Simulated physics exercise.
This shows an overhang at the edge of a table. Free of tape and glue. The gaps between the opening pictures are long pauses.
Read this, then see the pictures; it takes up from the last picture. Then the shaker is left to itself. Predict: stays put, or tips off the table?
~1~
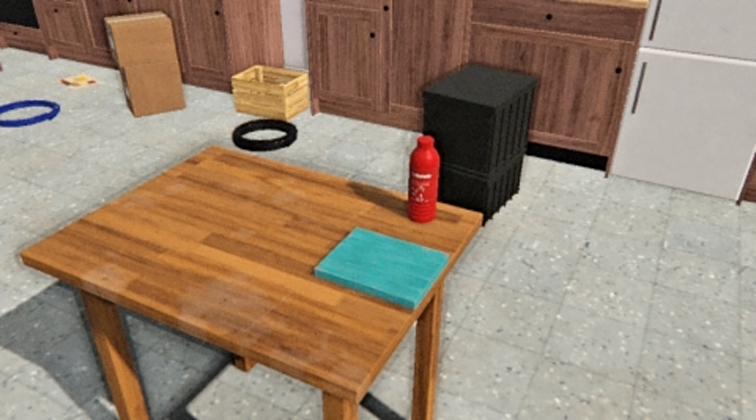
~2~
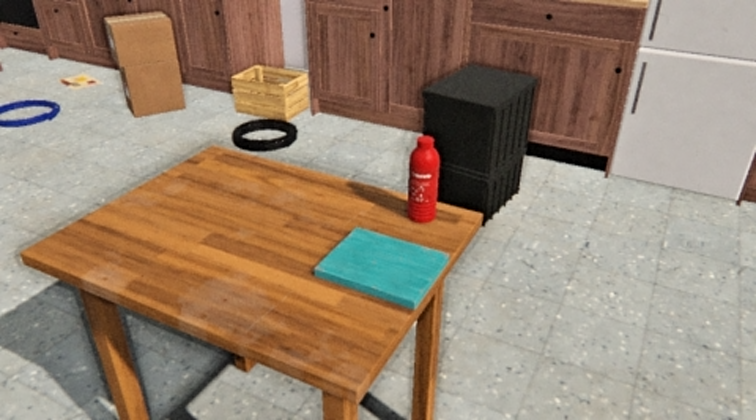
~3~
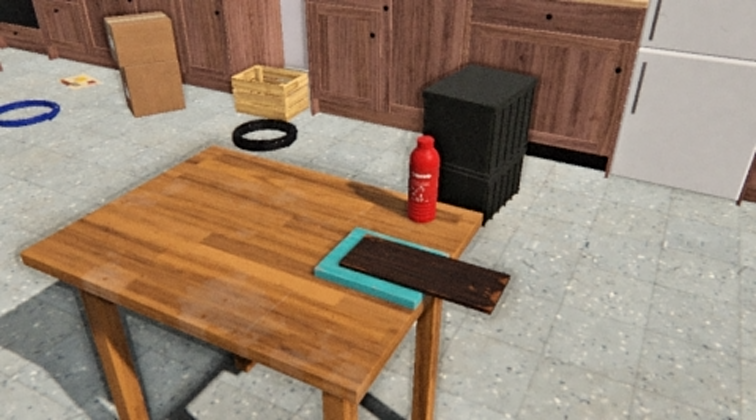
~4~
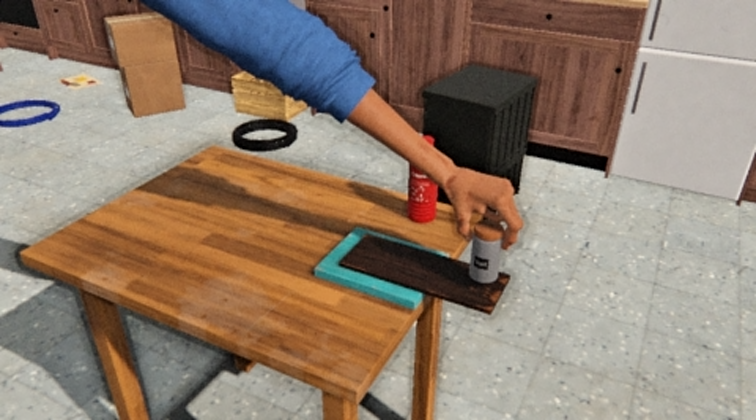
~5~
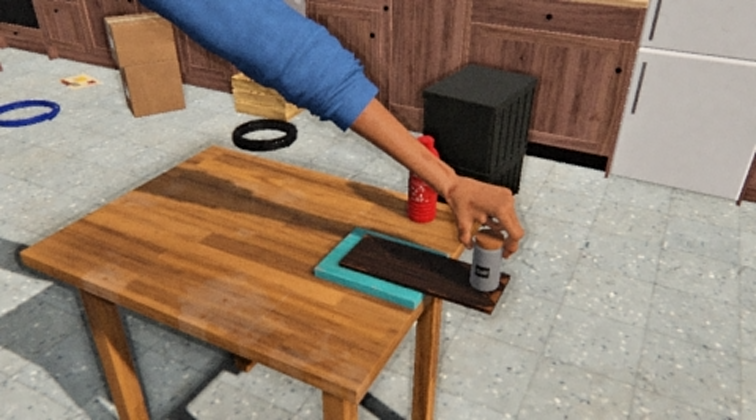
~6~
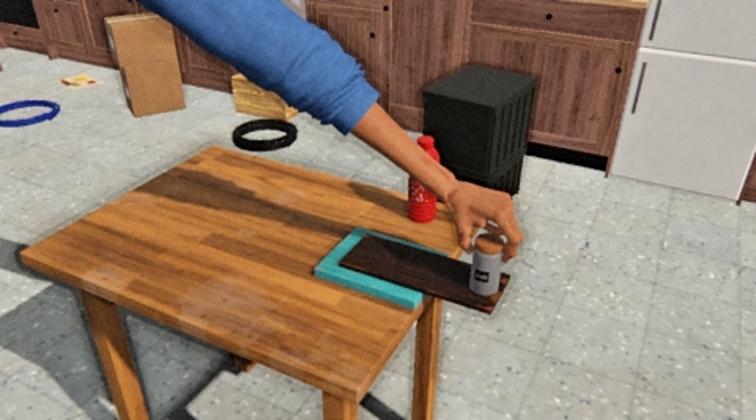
Drops away.
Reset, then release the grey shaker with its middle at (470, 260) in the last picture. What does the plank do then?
Outcome: Falls.
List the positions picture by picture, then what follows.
In the first frame, the last thing is not in view yet.
In the second frame, the last thing is not in view yet; turquoise slab (383, 265).
In the third frame, the last thing is not in view yet; red bottle (423, 179).
The fourth frame shows coming down; grey shaker (486, 251); black plank (423, 271).
The fifth frame shows coming down; grey shaker (487, 260).
The sixth frame shows set down, still held; grey shaker (487, 264).
Then, 0.50 s later than the last frame, black plank and grey shaker now down on the floor or falling.
Then, 0.80 s later than the last frame, things are still on the move.
When it is over, down on the floor or falling, black plank and grey shaker; the other 2 as before. The plank tips off the edge.
